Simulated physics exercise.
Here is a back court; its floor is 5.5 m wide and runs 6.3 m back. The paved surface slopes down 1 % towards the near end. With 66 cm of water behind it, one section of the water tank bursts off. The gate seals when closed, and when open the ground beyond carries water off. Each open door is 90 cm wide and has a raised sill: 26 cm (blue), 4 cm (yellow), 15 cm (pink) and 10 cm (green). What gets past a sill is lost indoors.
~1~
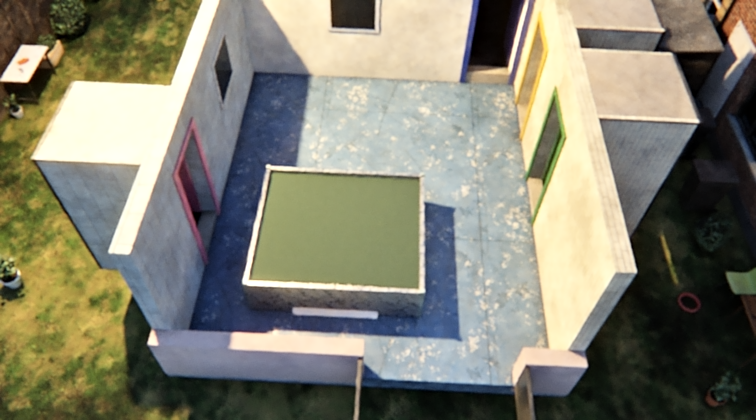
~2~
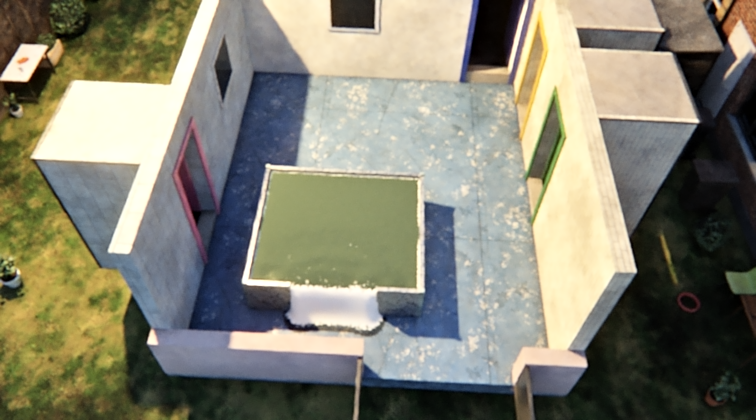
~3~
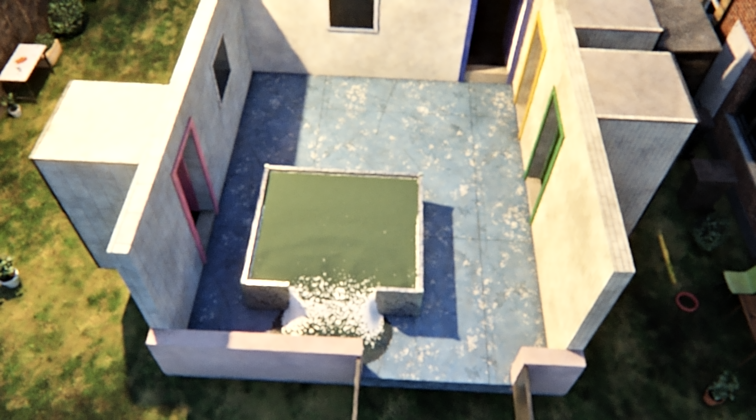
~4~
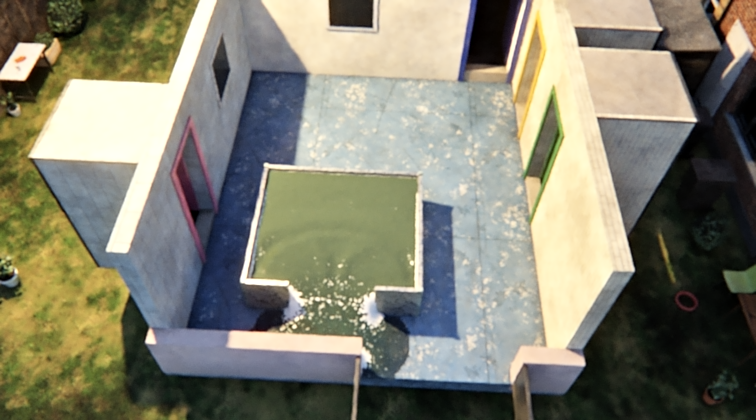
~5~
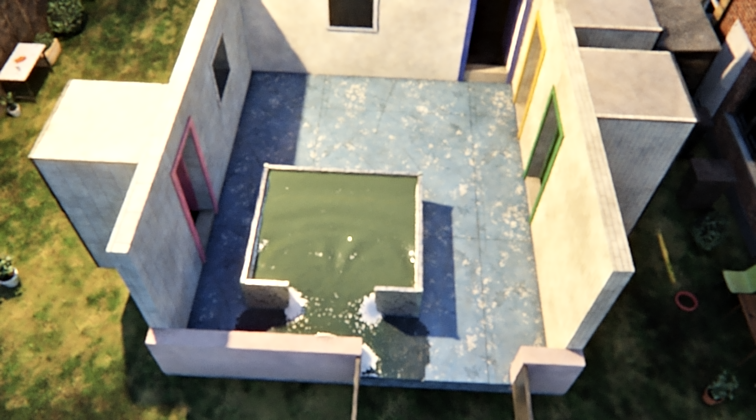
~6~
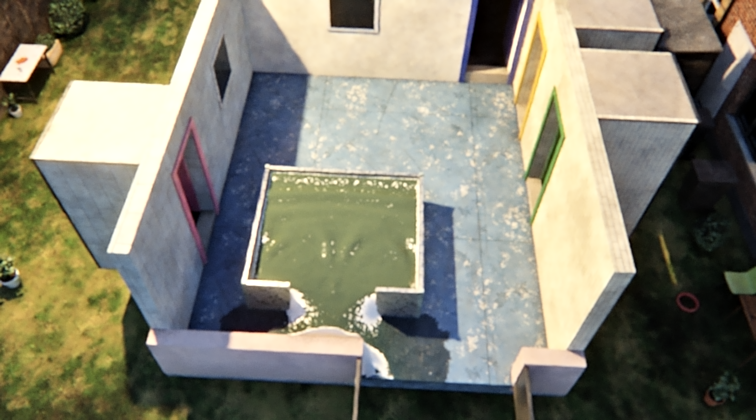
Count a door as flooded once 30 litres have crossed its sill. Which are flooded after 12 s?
The water let in: At the blue door it does not reach the limit; at the yellow door it passes the limit; at the pink door it does not reach the limit; at the green door it keeps below the limit.
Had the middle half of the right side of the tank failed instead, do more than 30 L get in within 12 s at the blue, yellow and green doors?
Against that limit: Blue below, yellow past it, green past it.
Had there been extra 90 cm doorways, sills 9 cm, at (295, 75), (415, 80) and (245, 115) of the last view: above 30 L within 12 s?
In turn: Over, not over, under.
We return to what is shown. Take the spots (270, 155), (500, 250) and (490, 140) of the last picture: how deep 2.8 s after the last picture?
About 5, 4 and 0 cm.
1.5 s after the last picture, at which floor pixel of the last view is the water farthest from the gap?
Around (234, 148).
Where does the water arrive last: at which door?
Last comes the blue one.
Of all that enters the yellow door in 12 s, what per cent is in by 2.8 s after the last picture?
Some 0 per cent by then.
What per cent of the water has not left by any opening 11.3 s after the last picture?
Roughly 66 in a hundred.
Then, 0.7 s after the last picture water covers 15 % of the floor and is deepest (57 cm) near (329, 348); blue door not reached, yellow door not reached, pink door not reached, green door not reached.
Then, 1.5 s after the last picture water covers 30 % of the floor and is deepest (50 cm) near (195, 353); blue door not reached, yellow door not reached, pink door 10 cm at the sill, 0 L in, green door not reached.
Then, 2.8 s after the last picture water covers 50 % of the floor and is deepest (31 cm) near (183, 352); blue door not reached, yellow door not reached, pink door 10 cm at the sill, 0 L in, green door 3 cm at the sill, 0 L in.
Then, 6.3 s after the last picture water covers 90 % of the floor and is deepest (20 cm) near (195, 353); blue door 7 cm at the sill, 0 L in, yellow door 9 cm at the sill, 1 L in, pink door 9 cm at the sill, 0 L in, green door 3 cm at the sill, 0 L in.
Then, 11.3 s after the last picture water covers 100 % of the floor and is deepest (12 cm) near (183, 352); blue door 7 cm at the sill, 0 L in, yellow door 8 cm at the sill, 114 L in, pink door 8 cm at the sill, 0 L in, green door 6 cm at the sill, 0 L in.
